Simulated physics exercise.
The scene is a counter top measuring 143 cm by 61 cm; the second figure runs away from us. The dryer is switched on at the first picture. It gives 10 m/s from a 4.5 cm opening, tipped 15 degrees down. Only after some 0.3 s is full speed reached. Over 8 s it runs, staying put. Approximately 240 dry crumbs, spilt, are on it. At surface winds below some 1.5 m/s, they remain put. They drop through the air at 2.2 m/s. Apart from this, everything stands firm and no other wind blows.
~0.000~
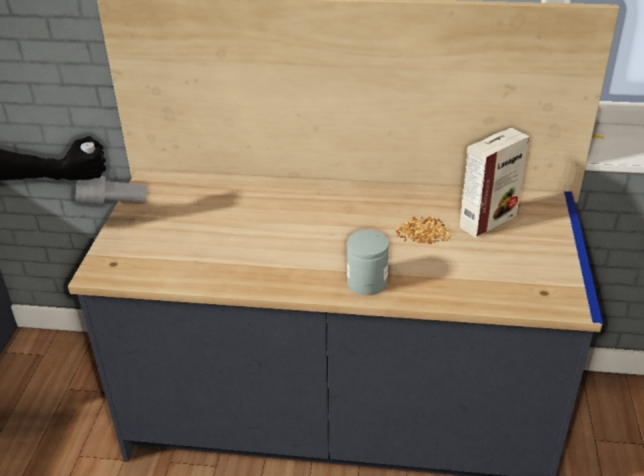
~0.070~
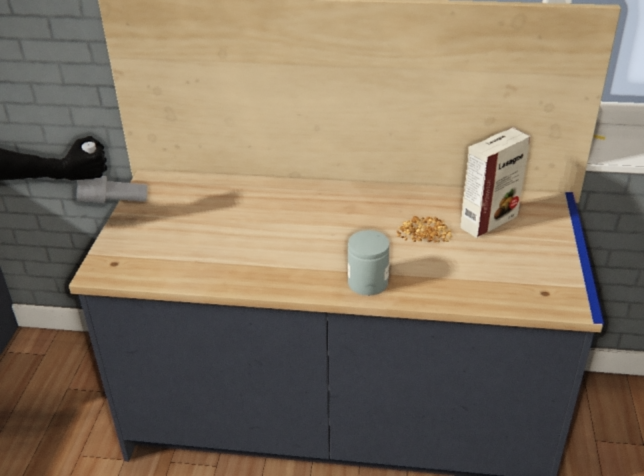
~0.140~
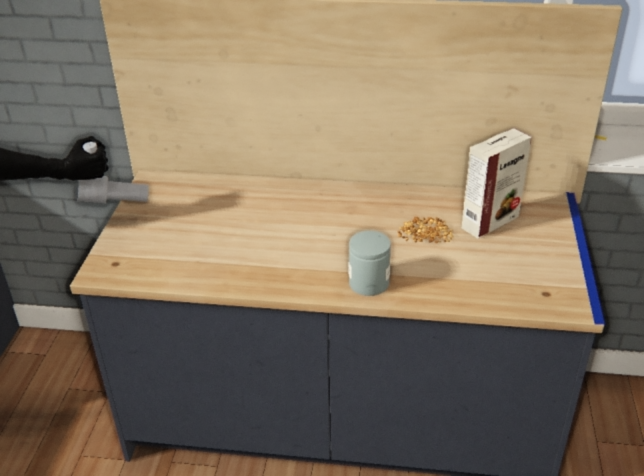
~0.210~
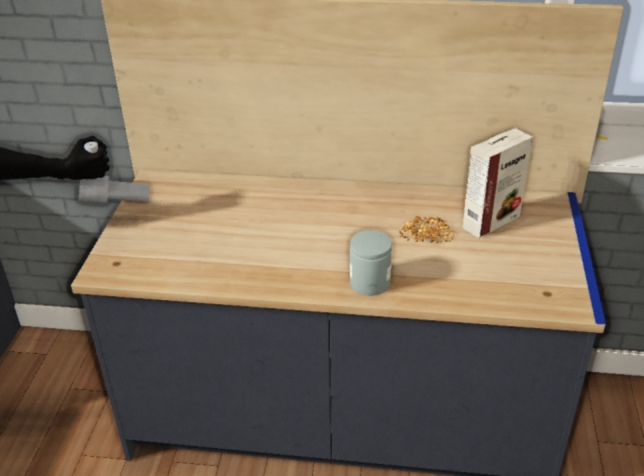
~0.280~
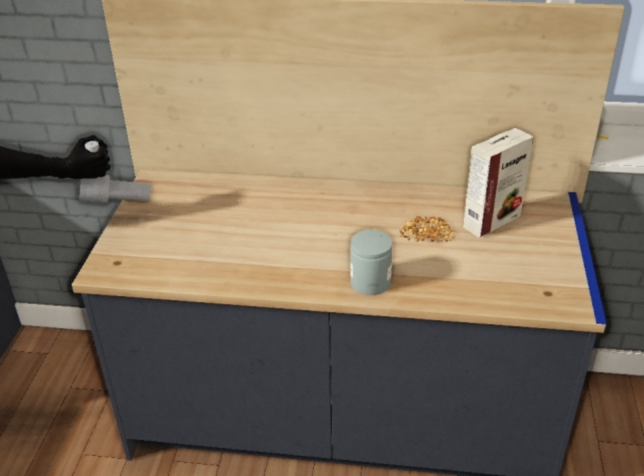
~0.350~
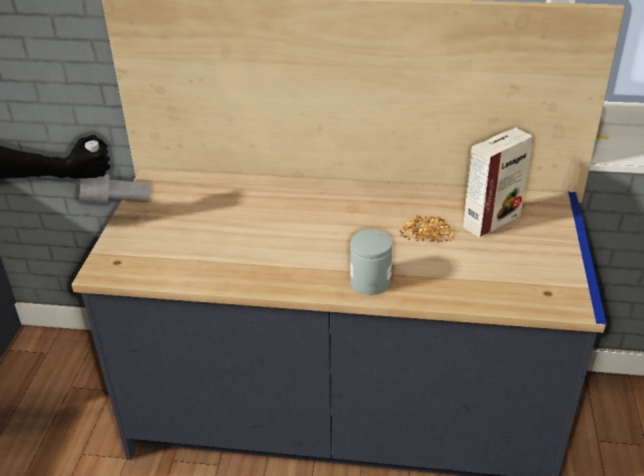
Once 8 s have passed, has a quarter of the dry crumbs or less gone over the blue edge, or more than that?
Chances are the quarter threshold never gets crossed at that edge.
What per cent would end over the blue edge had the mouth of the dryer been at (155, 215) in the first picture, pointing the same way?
In that case some 40 per cent.
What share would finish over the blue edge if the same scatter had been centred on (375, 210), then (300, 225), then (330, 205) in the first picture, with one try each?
Try by try: About 80 per cent, 15 per cent and 80 per cent.
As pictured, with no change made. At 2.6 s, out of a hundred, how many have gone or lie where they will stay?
Close to 20 % of them.
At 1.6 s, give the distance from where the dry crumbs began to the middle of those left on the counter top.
The middle is some 10 cm from where it began.
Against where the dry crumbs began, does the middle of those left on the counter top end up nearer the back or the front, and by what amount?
Shift: Towards the near end, some 5 cm.
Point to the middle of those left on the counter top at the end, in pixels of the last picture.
Their middle sits at about (476, 242) in the last picture.
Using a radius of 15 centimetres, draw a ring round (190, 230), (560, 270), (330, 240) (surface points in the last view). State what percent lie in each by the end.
0 %, 15 %, 0 %.
After 1.6 s, 3 % are over the blue edge; the middle of those still in play is near (457, 236); 14 % have settled or left.
After 2.6 s, 4 % are over the blue edge; the middle of those still in play is near (462, 239); 18 % have settled or left.
After 4.4 s, 5 % are over the blue edge; the middle of those still in play is near (473, 239); 23 % have settled or left.
After 8.0 s, at the end, 6 % are over the blue edge; the middle of those still in play is near (476, 242).
